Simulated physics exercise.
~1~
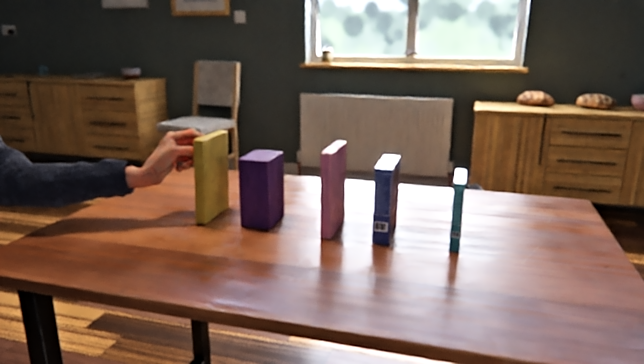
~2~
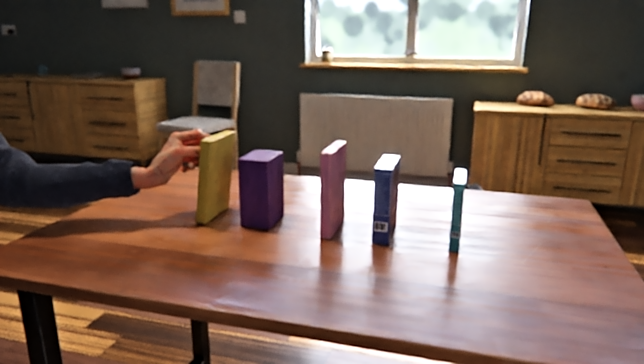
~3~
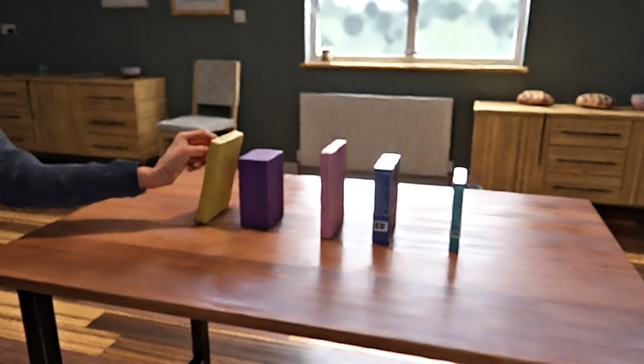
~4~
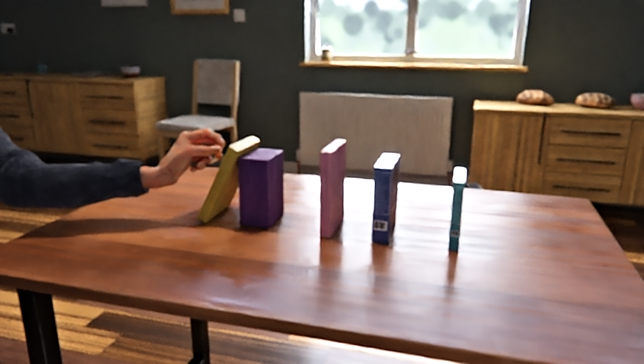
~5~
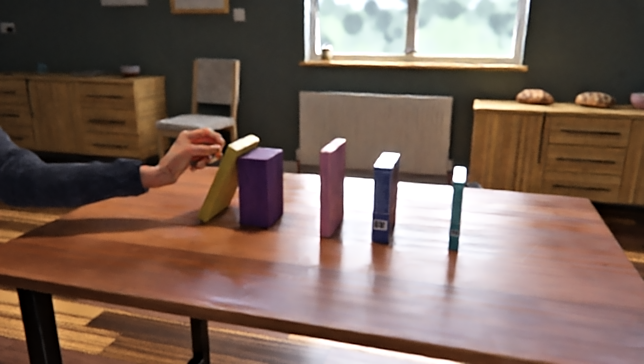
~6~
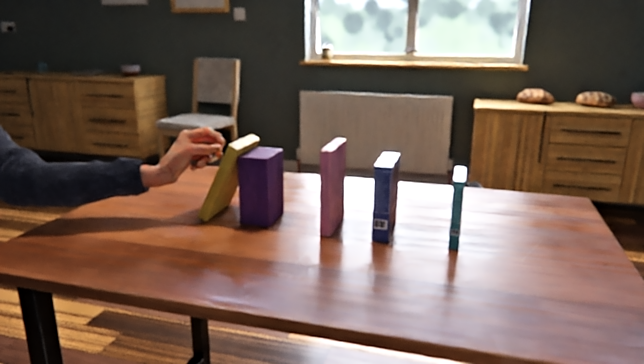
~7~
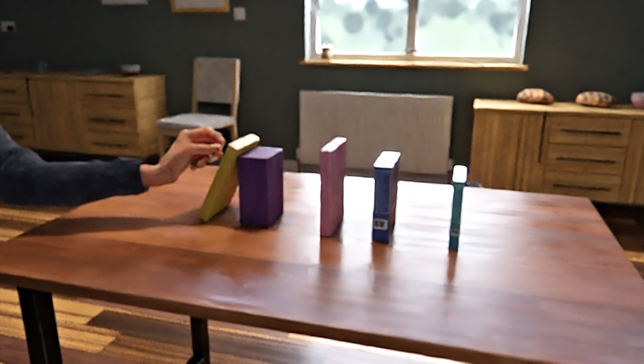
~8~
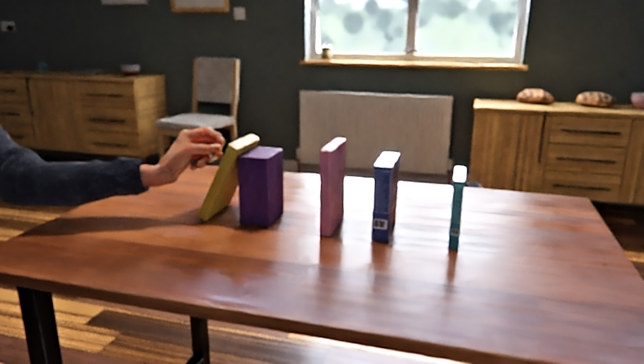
A hand tips the yellow block right until it leans against the still-upright purple block.
